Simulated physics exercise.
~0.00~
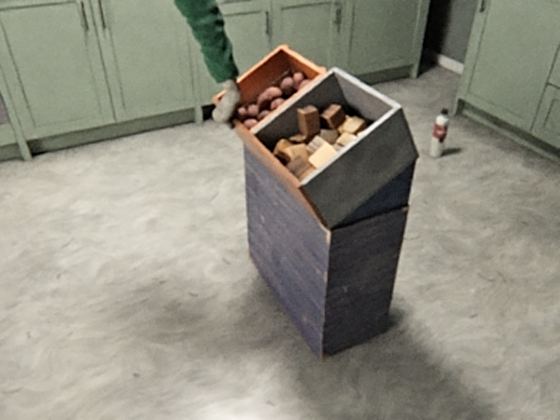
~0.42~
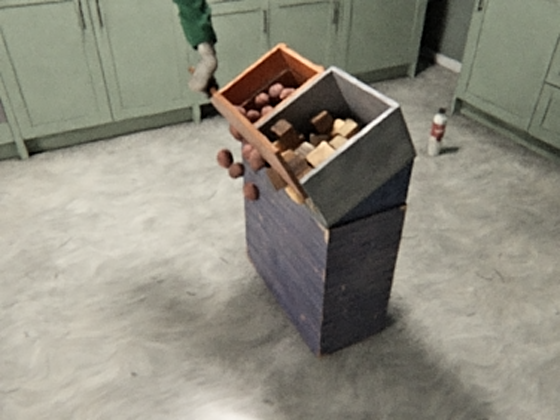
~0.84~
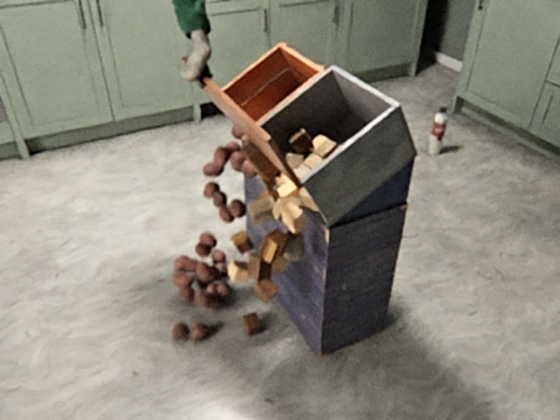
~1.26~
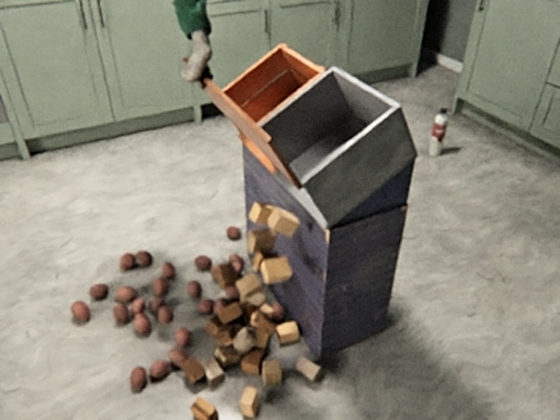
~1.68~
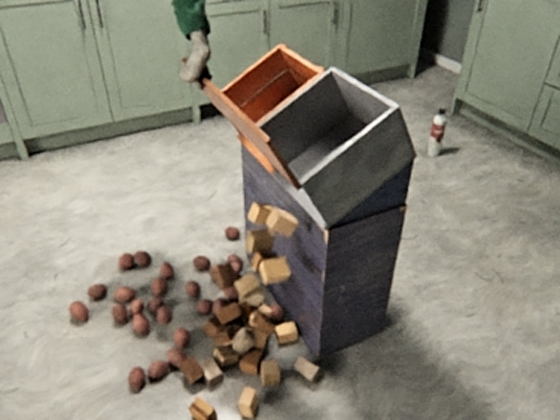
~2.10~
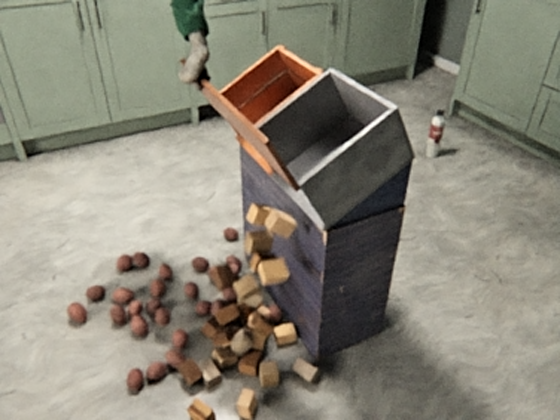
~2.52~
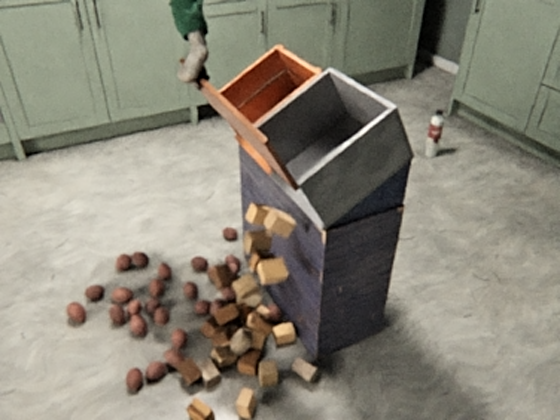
At the start, a gloved hand in a green sleeve holds the gate across the low ends of an orange bin of red potatoes and a grey bin of wooden blocks, both tilted down to the left on a dark stand. The hand pulls the gate up and to the left, and potatoes begin dropping out. More potatoes pour down, and the blocks tumble after them. The potatoes scatter across the grey floor while the blocks heap beside the stand. Finally, the hand keeps the gate raised, both bins look empty, and the spilled goods stay still.
